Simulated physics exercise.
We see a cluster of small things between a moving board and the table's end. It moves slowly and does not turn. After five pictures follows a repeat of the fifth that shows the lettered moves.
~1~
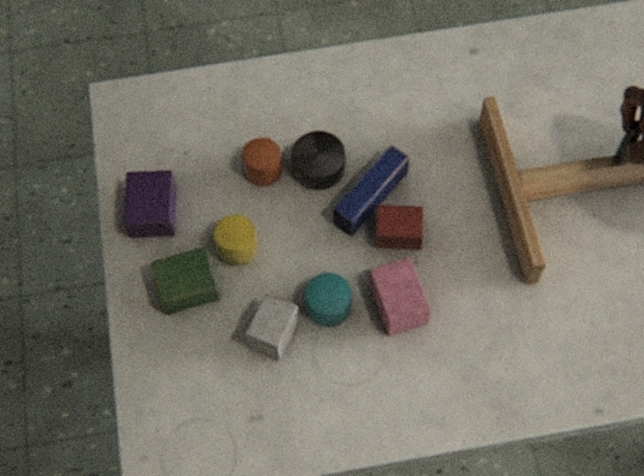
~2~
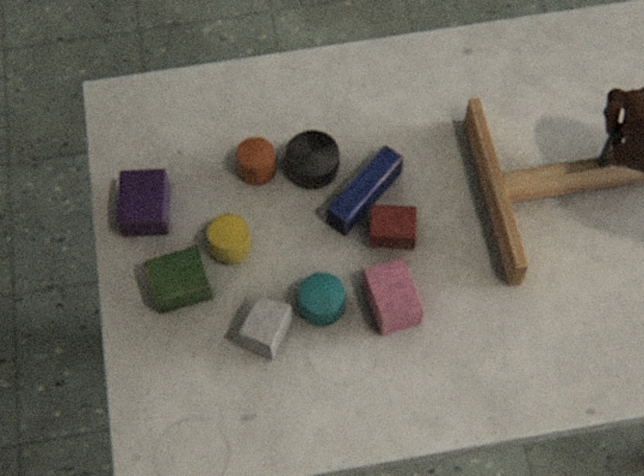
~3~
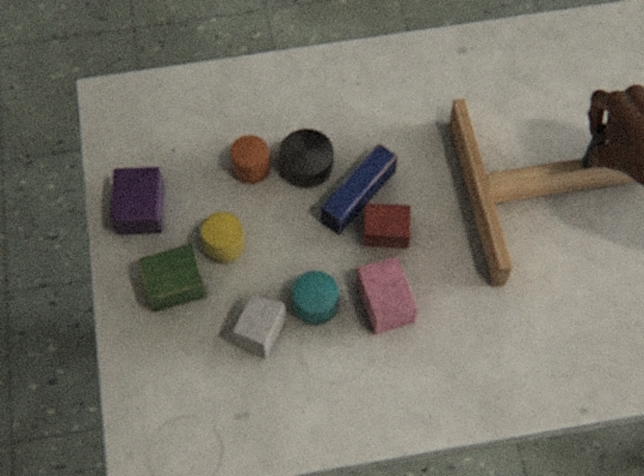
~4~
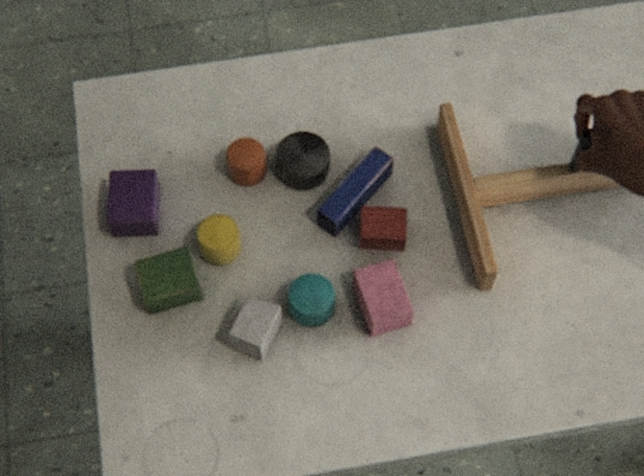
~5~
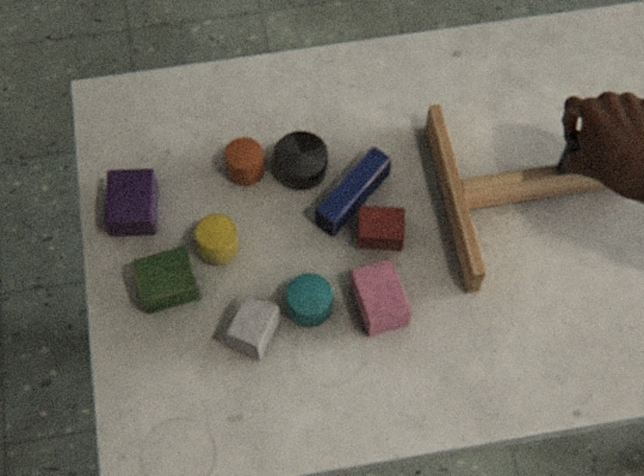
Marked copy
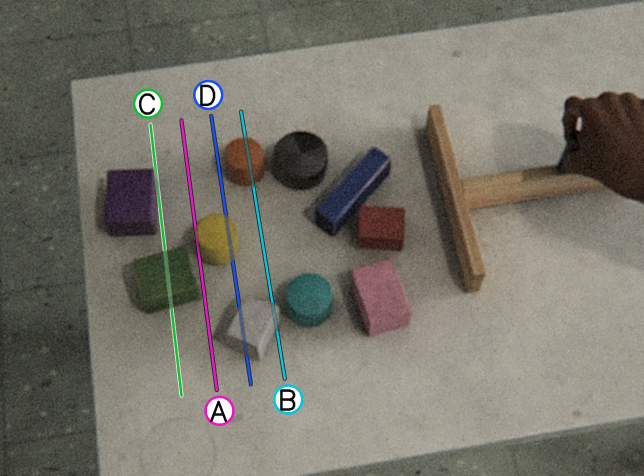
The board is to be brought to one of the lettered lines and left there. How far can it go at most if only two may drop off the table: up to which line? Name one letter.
As far as mark C.
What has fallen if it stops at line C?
It is the green block.
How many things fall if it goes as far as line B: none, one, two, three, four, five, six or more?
The count is none.
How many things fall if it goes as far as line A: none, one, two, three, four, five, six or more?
In all, none.
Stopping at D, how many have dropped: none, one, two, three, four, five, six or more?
In all, none.
On the marked copy, A at (198, 246); B at (261, 236); C at (165, 251); D at (230, 241).
Taking C. A third of the way, board (354, 201); black tin (290, 158); pink block (343, 301).
Two thirds of the way, board (247, 217); purple block (124, 200); green block (155, 280).
When it is over, board (165, 230); green block over the edge; yellow tin (83, 228); one fallen.
As for the rest, A is within the limit but short; B is within the limit but short; D is within the limit but short.
